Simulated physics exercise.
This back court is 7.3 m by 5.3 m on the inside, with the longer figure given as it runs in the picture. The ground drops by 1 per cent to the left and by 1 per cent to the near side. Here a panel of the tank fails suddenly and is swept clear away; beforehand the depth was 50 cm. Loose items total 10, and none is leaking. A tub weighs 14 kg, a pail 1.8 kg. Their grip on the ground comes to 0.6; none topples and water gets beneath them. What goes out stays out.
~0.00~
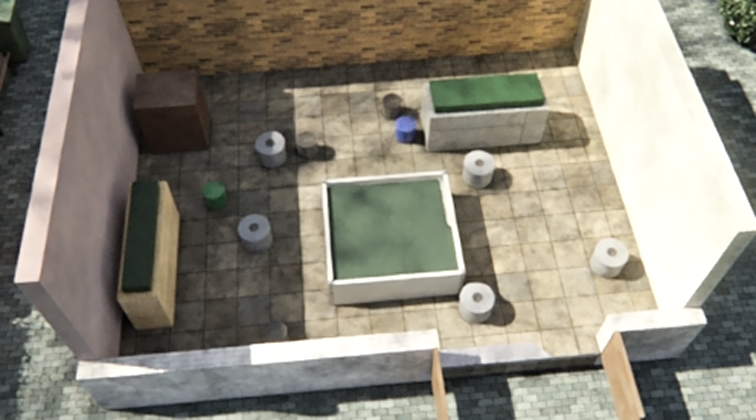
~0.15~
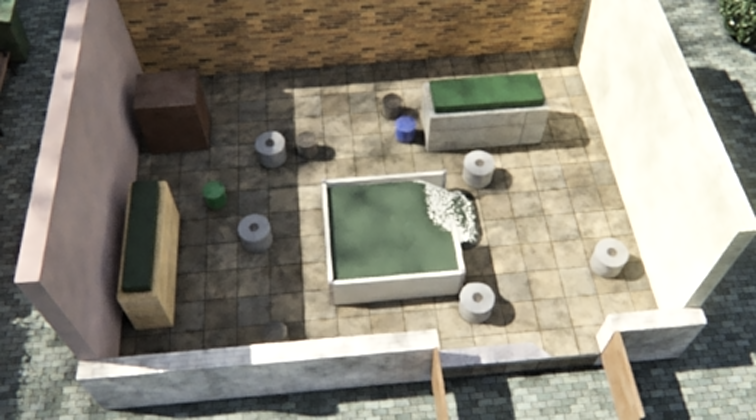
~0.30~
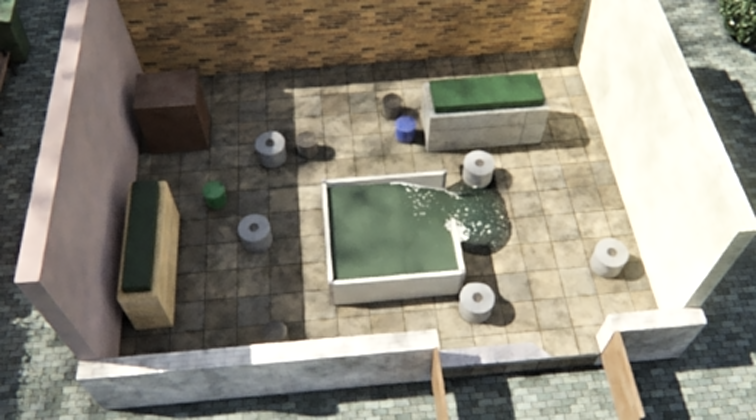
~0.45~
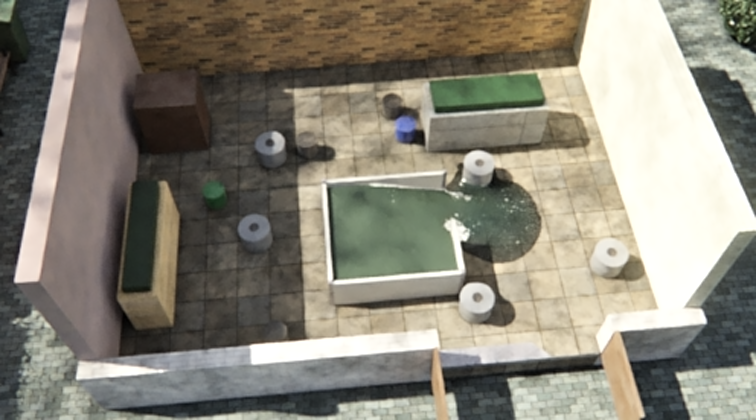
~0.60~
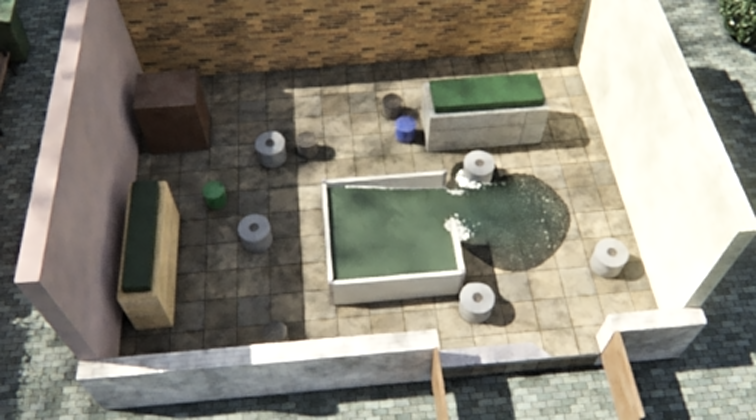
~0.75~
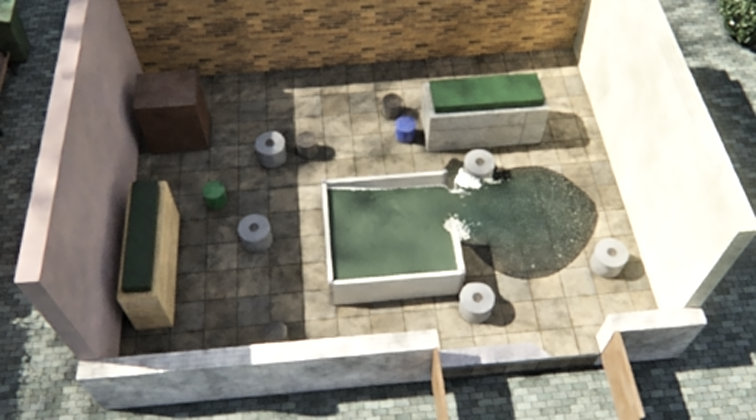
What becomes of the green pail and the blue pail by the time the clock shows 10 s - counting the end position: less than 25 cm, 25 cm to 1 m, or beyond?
Outcome: Green pail: Negligible shift; blue pail: Negligible shift.
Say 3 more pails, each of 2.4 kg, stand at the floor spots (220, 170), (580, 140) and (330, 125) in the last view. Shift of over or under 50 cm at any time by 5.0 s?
Result, in listed order: Not exceeded / exceeded / not exceeded.
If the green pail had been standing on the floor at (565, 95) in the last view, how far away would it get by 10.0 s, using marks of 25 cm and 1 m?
Short answer: It drifts a great distance.
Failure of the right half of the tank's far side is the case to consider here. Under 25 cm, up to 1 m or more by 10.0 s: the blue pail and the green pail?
Blue pail: Washed well away; green pail: Washed well away.
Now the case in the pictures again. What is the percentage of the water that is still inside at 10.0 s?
Some 84 per cent remains.
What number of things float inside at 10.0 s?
By my count, 1.
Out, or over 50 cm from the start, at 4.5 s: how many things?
I make it 1 by then.
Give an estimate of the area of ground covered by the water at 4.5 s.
Roughly 19 m2.
After 2.0 s the green pail is near (213, 190), 0.0 m from its start, aground; the blue pail is near (406, 124), 0.0 m from its start, aground; 0 of 10 are out; 0 afloat.
After 4.5 s the green pail is near (213, 190), 0.0 m from its start, aground; the blue pail is near (406, 124), 0.0 m from its start, aground; 0 of 10 are out; 0 afloat.
After 7.0 s the green pail is near (213, 190), 0.0 m from its start, aground; the blue pail is near (406, 125), 0.0 m from its start, aground; 0 of 10 are out; 0 afloat.
After 10.0 s the green pail is near (213, 190), 0.0 m from its start, aground; the blue pail is near (406, 125), 0.0 m from its start, aground; 0 of 10 are out; 1 afloat.
